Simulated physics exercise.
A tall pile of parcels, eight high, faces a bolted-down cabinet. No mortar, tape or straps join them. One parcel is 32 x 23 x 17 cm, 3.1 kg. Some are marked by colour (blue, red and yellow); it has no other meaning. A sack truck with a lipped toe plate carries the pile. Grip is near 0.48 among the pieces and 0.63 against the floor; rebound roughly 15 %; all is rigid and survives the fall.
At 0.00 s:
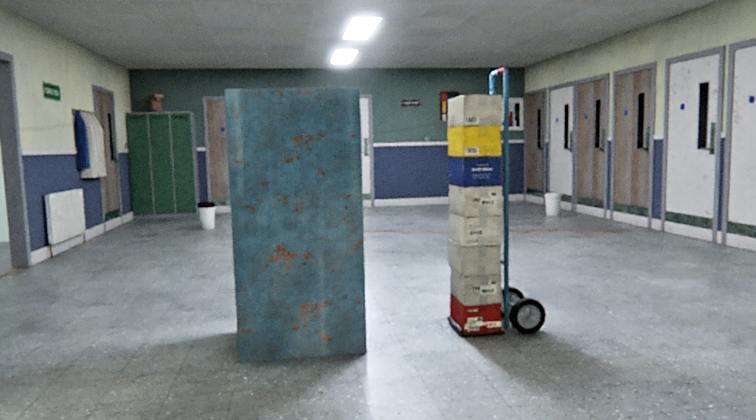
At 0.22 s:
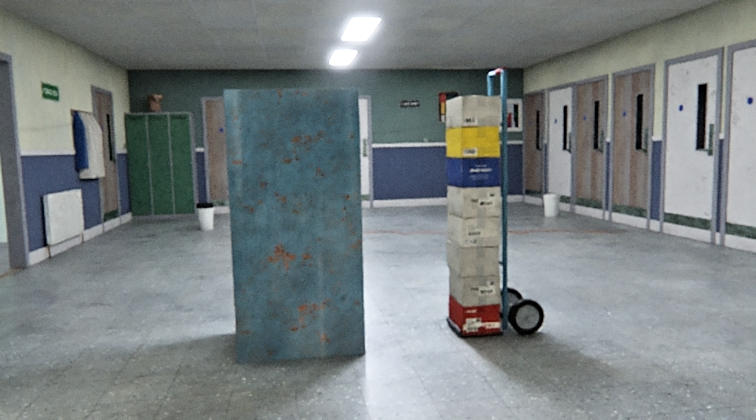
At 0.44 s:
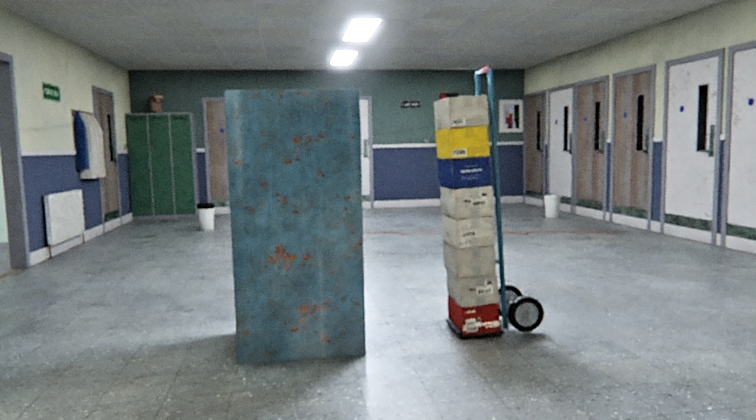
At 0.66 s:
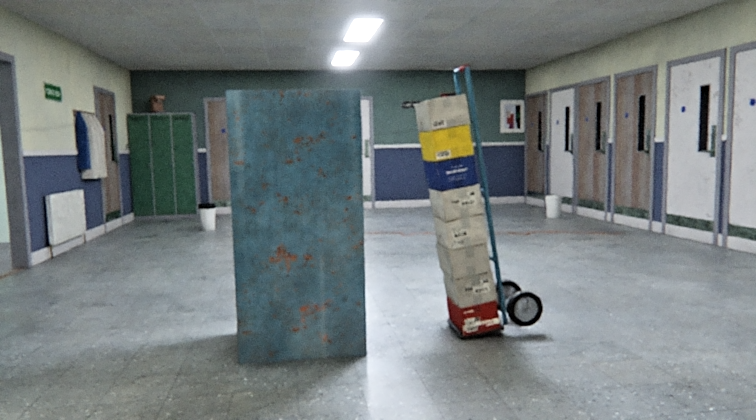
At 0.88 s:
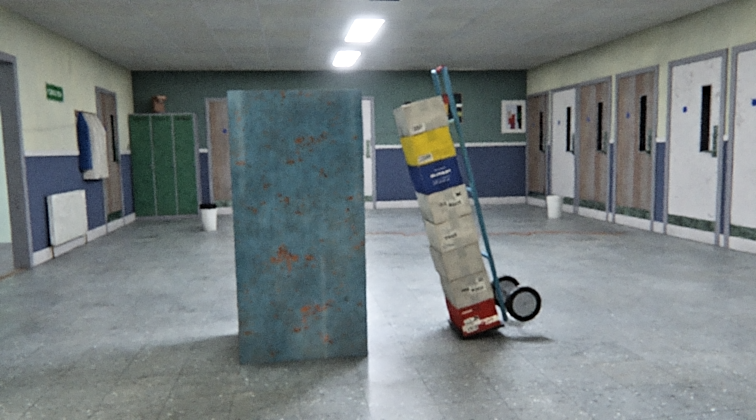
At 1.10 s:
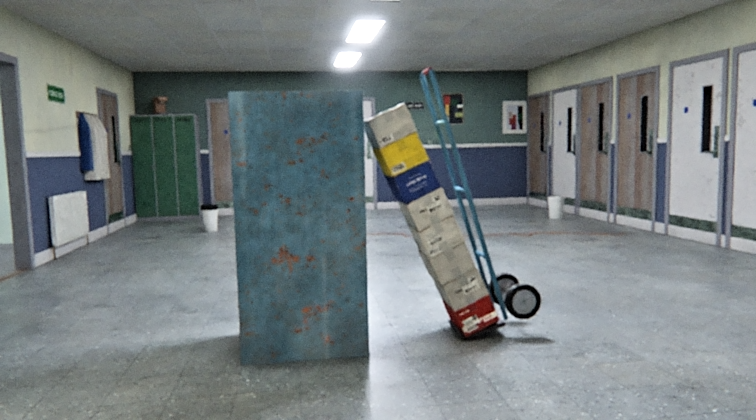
A sack truck stacked with boxes tilts left toward a rusty blue metal slab.
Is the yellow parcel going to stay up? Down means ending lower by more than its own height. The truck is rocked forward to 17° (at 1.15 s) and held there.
The yellow parcel stays up.
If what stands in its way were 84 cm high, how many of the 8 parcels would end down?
Then 2.
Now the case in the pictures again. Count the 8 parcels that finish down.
The count is 0.
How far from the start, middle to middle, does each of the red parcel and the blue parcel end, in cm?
Moved: Red 10, blue 50.
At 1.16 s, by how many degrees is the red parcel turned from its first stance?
Some 25°.
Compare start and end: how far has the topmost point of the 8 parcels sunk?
Roughly 0 cm.
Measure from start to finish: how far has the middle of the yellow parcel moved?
Roughly 55 cm away.
Around 1.16 s, none of the 8 parcels down, 8 disturbed; yellow parcel tipped 26°, 6 cm lower; blue parcel tipped 26°.
Around 1.24 s, none of the 8 parcels down, 8 disturbed; yellow parcel tipped 27°, 8 cm lower; red parcel tipped 28°.
Finally (2.2 s), none of the 8 parcels down, 8 disturbed; yellow parcel tipped 29°, 8 cm lower; blue parcel tipped 29°, 6 cm lower; red parcel tipped 29°. Seen by the last camera, middles, yellow parcel near (384, 161), blue parcel near (398, 187).
